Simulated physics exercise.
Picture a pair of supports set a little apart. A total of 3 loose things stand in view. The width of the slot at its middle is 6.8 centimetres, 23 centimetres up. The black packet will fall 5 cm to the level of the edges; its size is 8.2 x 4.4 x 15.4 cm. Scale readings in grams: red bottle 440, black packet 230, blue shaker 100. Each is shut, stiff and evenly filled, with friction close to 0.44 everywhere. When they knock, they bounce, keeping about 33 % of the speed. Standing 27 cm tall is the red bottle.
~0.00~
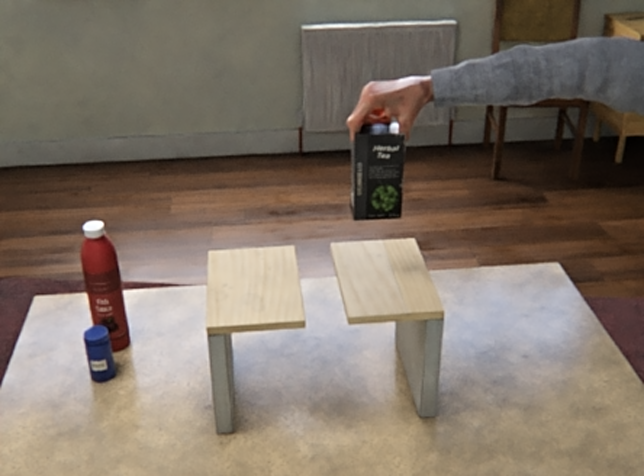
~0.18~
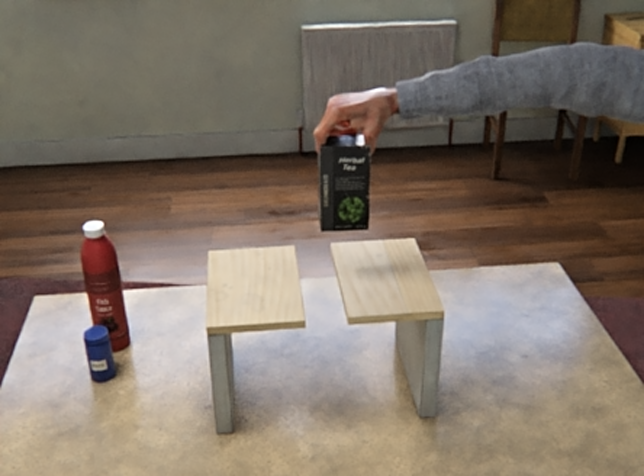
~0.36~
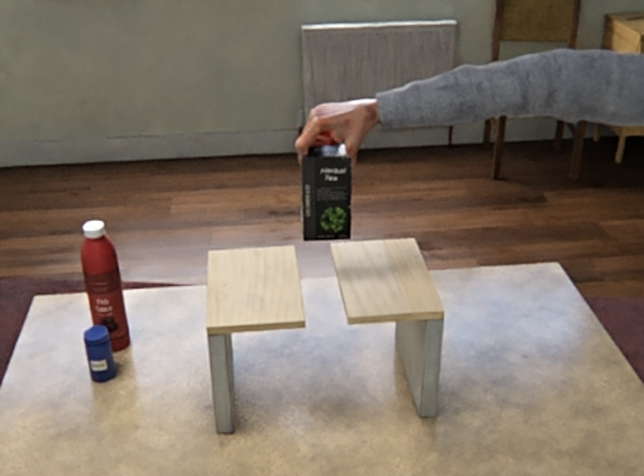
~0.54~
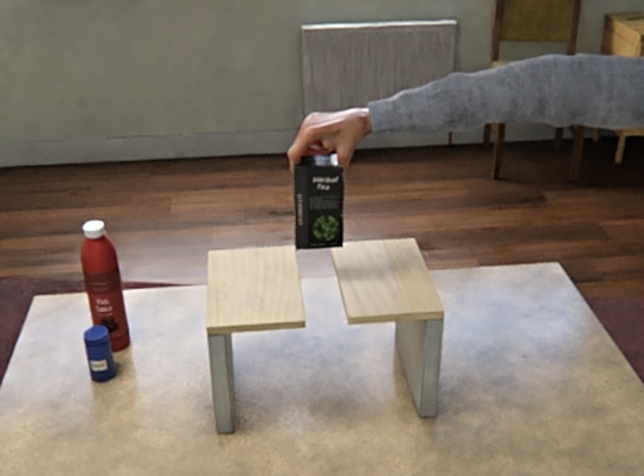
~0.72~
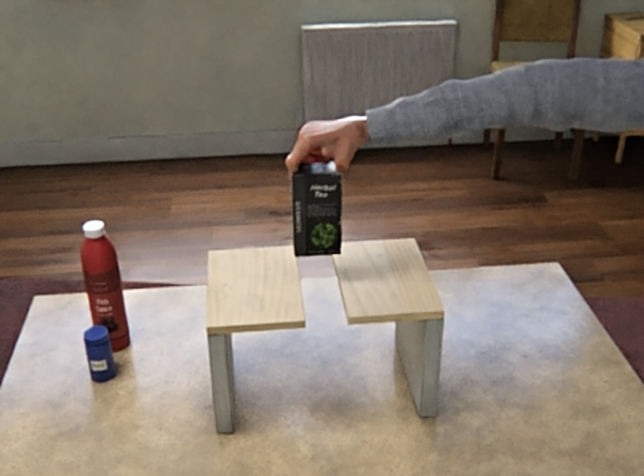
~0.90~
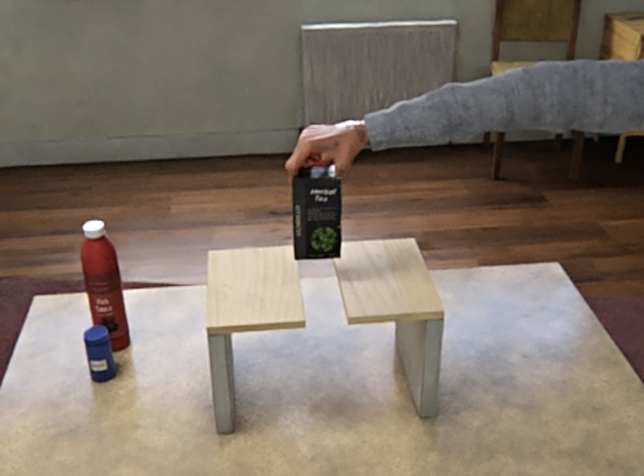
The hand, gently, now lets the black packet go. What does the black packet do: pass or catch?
It is left up high.
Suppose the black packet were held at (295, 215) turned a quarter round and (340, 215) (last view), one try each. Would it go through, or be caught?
Attempt 1: Held; attempt 2: Held.
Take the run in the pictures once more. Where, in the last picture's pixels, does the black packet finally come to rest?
Roughly (317, 241).
By 1.10 s, black packet 5 cm from its spot near (317, 240).
By 1.50 s, black packet resting near (315, 240).
When it is over (1.9 s), not toppled but over 4 cm from the start, black packet; the other 2 within 4 cm of the start. End places, in pixels of the last picture, black packet near (317, 241). The packet stays on top.
